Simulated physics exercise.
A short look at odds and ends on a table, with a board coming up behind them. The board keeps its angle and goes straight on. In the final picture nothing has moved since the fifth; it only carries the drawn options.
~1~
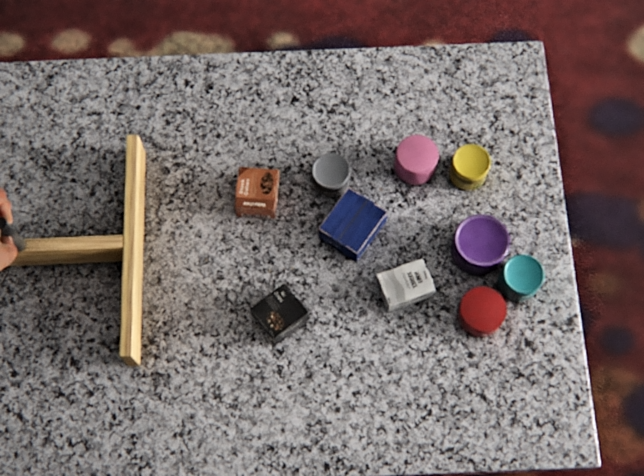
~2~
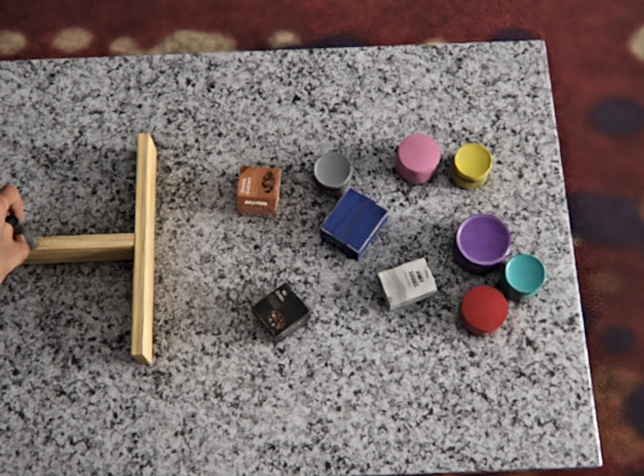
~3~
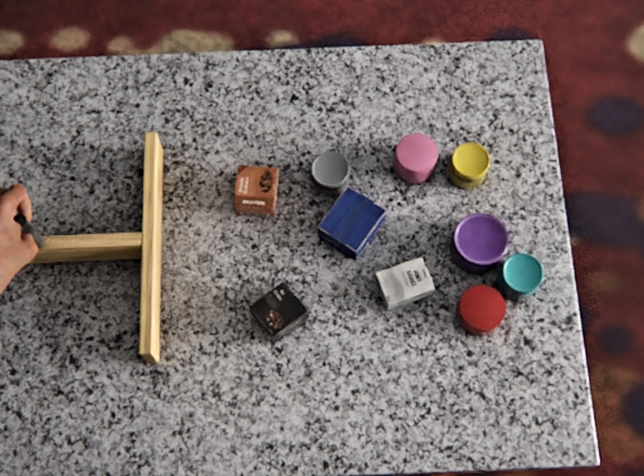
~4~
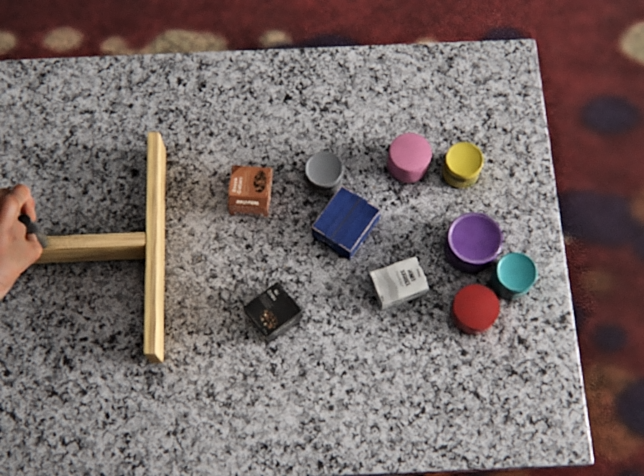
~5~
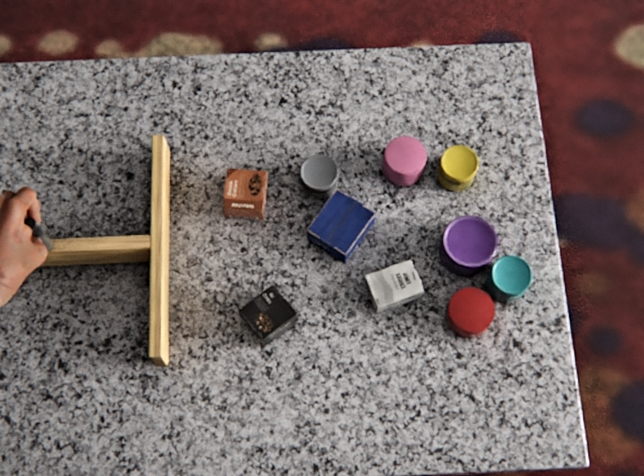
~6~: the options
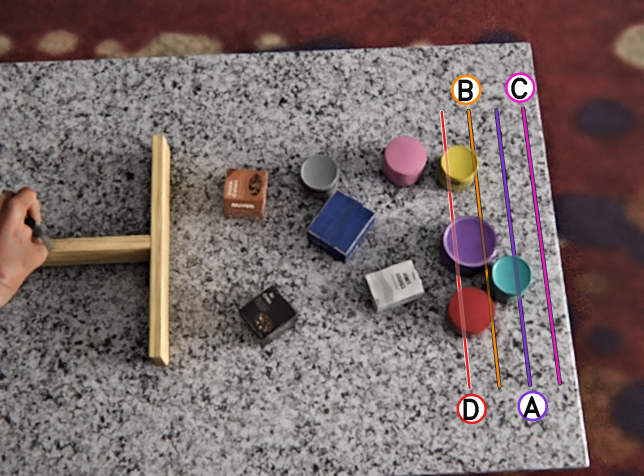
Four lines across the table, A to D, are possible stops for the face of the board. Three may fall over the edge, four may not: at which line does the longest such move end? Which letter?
Line B.
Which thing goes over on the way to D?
The turquoise tub goes over.
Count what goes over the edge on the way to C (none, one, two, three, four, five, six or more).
In all, six or more.
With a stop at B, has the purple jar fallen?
By then, yes.
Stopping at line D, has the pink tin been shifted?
By then, yes.
On the marked copy, A at (512, 240); B at (483, 241); C at (541, 239); D at (455, 243).
With B. Early on, board (275, 236); black packet (314, 320); grey tub (339, 174).
Further on, board (394, 231); yellow jar (489, 170); purple jar (480, 240).
At the end, board (484, 227); turquoise tub over the edge; yellow jar over the edge; three fallen.
As for the rest, A drops six; C drops nine; D is within the limit but short.
